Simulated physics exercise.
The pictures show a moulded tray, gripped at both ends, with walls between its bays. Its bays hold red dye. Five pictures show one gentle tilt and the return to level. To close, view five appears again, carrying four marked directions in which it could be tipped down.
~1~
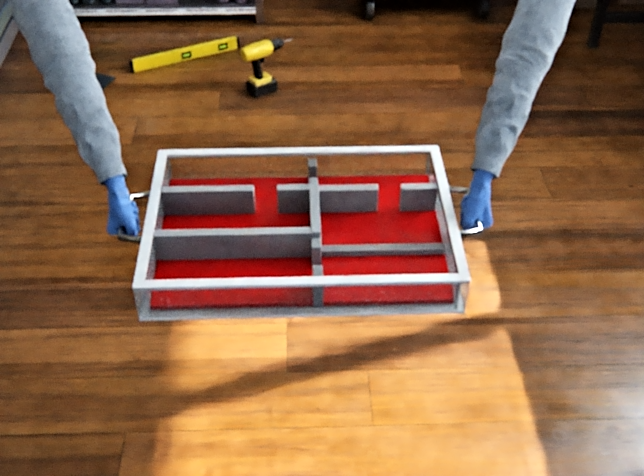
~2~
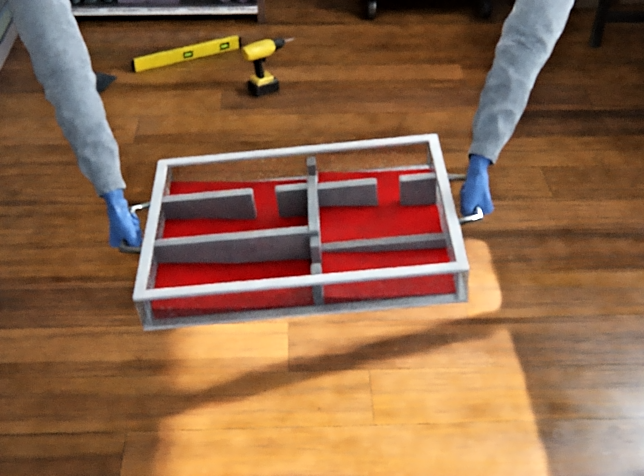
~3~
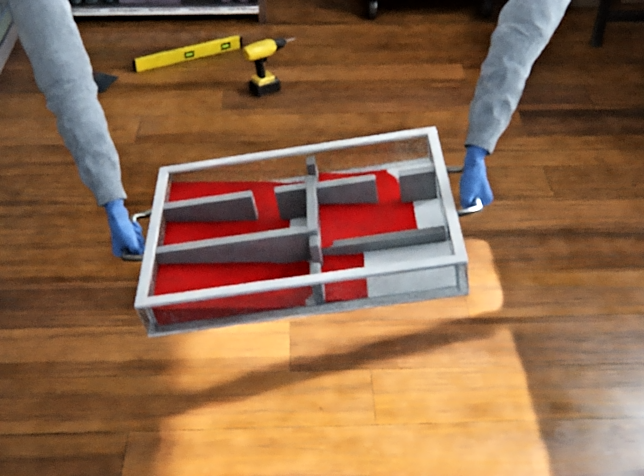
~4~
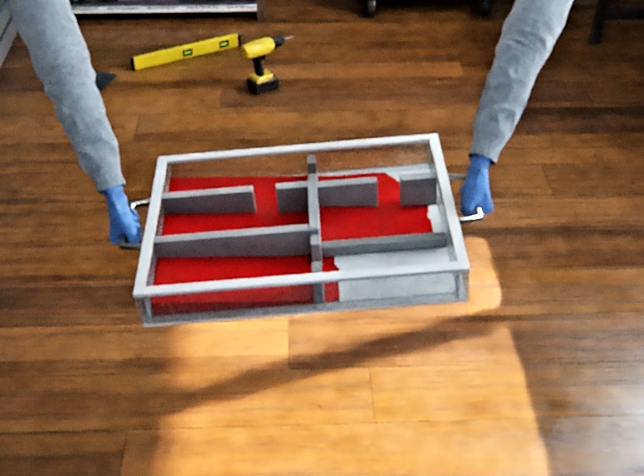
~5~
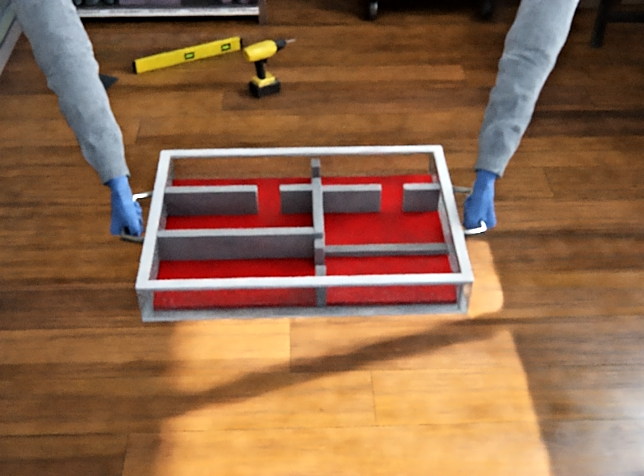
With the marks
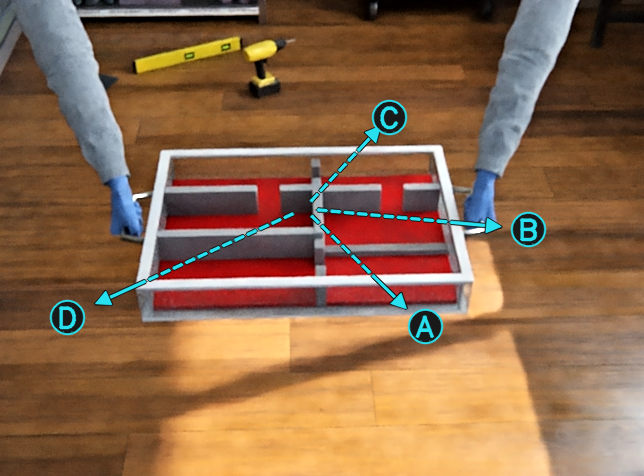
Red liquid shifting left across a walled tray as two blue-gloved hands tilt it down to the left, then level it.
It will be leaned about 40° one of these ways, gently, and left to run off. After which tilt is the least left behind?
Choose C.
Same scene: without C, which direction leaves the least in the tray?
A.
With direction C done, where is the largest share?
That is the back right bay.
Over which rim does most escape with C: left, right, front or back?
Over the back one.
On the marked copy, A ends at (402, 304); B ends at (495, 226); C ends at (376, 130); D ends at (100, 301).
For direction A, about 25 % stays in the tray, the largest part in the front right bay.
For direction B, about 45 % stays in the tray, the largest part in the front right bay.
For direction C, about 15 % stays in the tray, the largest part in the back right bay.
For direction D, about 32 % stays in the tray, the largest part in the front left bay.
